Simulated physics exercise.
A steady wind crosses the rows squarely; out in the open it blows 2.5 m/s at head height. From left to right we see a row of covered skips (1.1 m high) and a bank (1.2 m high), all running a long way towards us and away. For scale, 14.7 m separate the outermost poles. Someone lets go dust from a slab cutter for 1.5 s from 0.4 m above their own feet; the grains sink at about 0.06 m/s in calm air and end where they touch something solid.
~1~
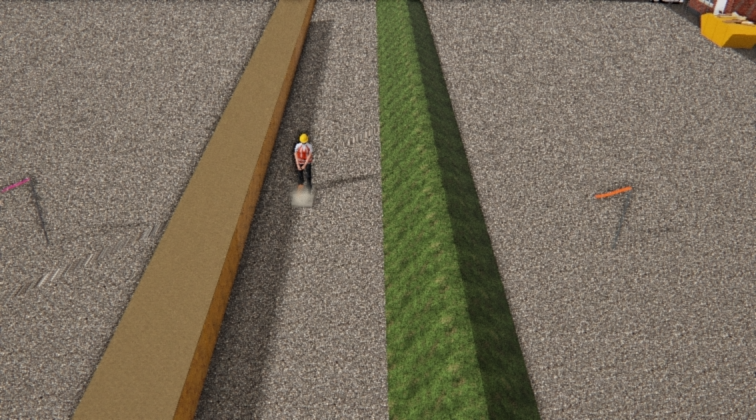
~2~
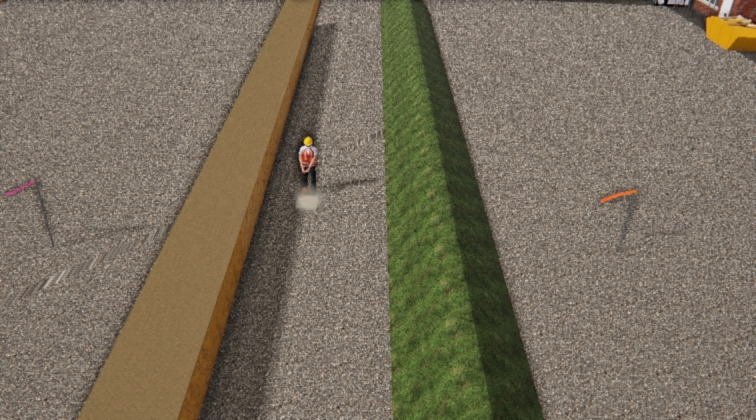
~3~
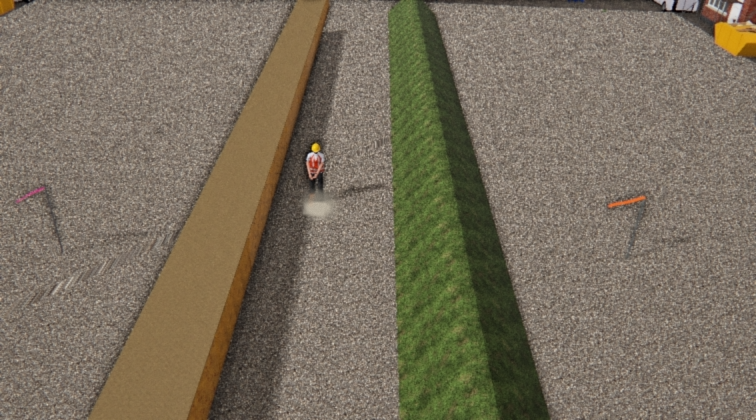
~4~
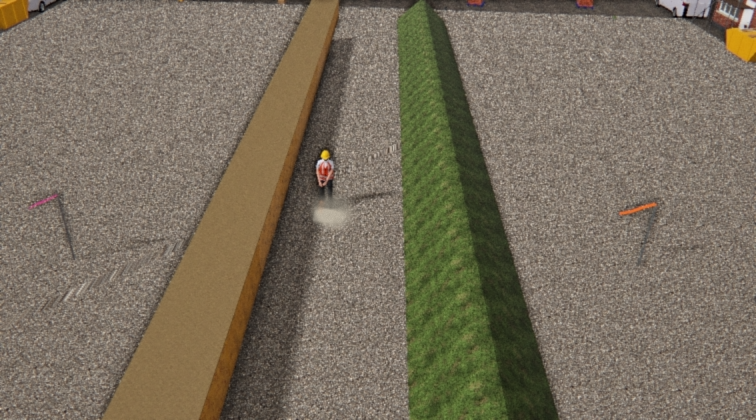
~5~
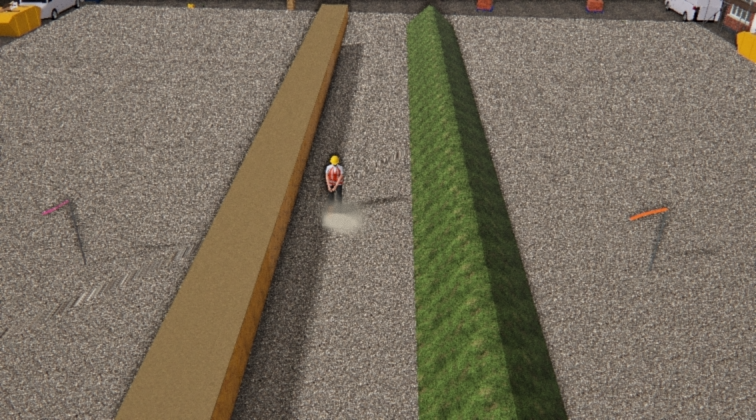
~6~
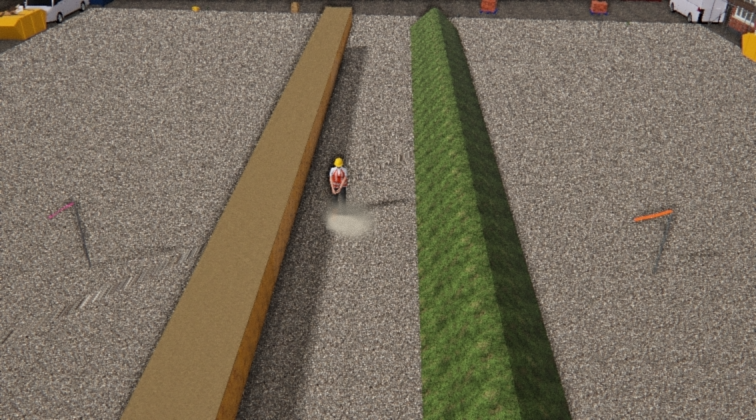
We see a worker in a yellow helmet standing on gravel between a long brown row and a grassy bank, ribbons streaming left on either side, as a small pale dust puff widens slightly rightward and the view shifts gradually.
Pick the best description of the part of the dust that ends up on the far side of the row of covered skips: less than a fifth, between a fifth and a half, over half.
It is from a fifth to a half that ends up on the far side.
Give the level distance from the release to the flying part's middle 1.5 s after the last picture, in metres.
About 1.0 m.
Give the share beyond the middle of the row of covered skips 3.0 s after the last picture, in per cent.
Some 2 per cent.
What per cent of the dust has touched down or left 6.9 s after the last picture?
Near 30 %.
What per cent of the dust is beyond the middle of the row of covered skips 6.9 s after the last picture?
About 10 %.
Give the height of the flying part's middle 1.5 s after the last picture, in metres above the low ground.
About 0.4 m.
Then, 1.5 s after the last picture, 0 % is beyond the row of covered skips; 5 % has touched down or left; the middle of what still flies is 0.5 m above the low ground, near (365, 216).
Then, 3.0 s after the last picture, 2 % is beyond the row of covered skips; 13 % has touched down or left; the middle of what still flies is 0.6 m above the low ground, near (378, 212).
Then, 6.9 s after the last picture, 12 % is beyond the row of covered skips; 31 % has touched down or left; the middle of what still flies is 0.9 m above the low ground, near (373, 205).
Then, 19.0 s after the last picture, 31 % is beyond the row of covered skips; 68 % has touched down or left; the middle of what still flies is 1.0 m above the low ground, near (65, 190).
Then, 44.0 s after the last picture, 37 % is beyond the row of covered skips; 97 % has touched down or left.
